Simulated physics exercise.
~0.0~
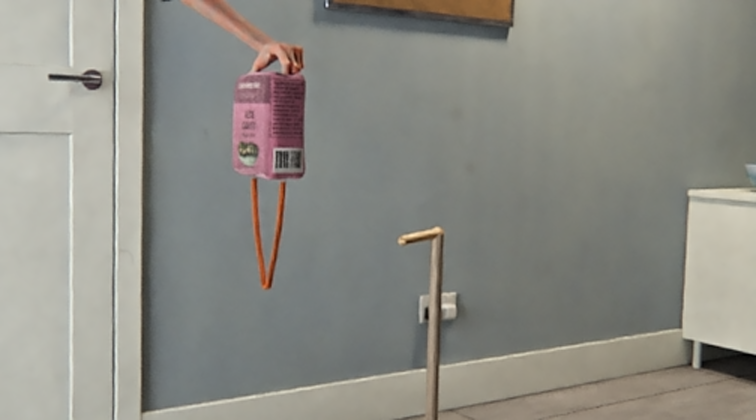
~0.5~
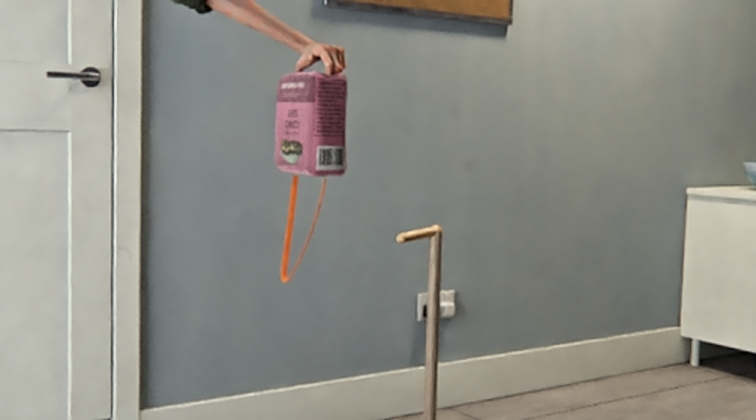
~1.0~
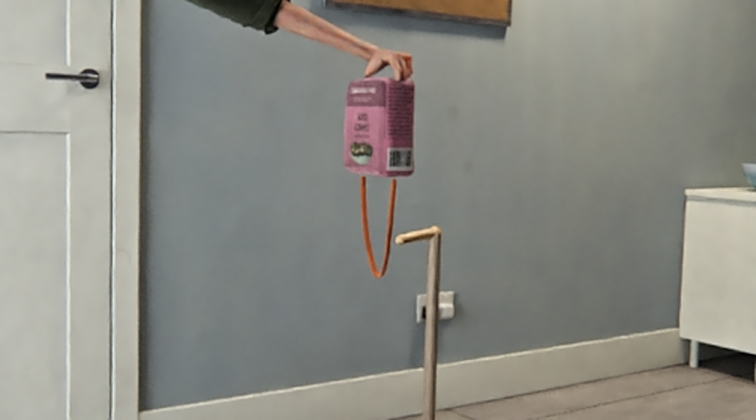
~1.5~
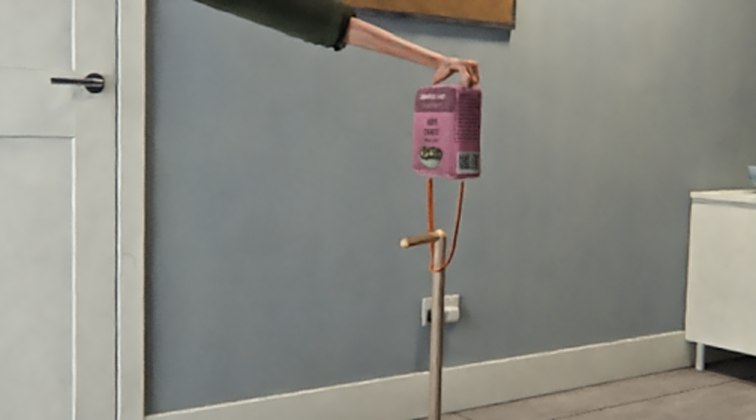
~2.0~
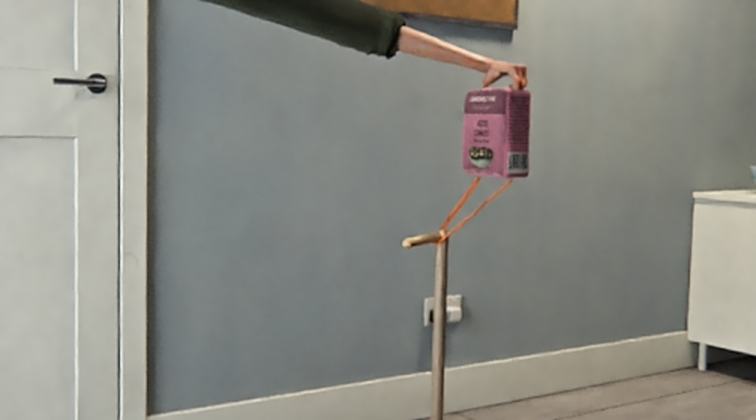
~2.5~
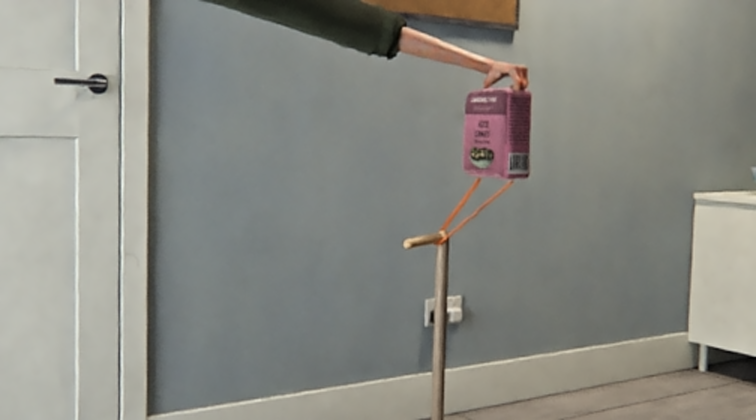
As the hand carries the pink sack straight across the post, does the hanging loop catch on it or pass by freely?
The loop catches on the top of the post and pulls tight, so the pink sack is held just past it and the hand stops.
Grey-walled room, a hand carrying a pink sack rightward over a short post until its hanging orange loop snags and pulls tight.
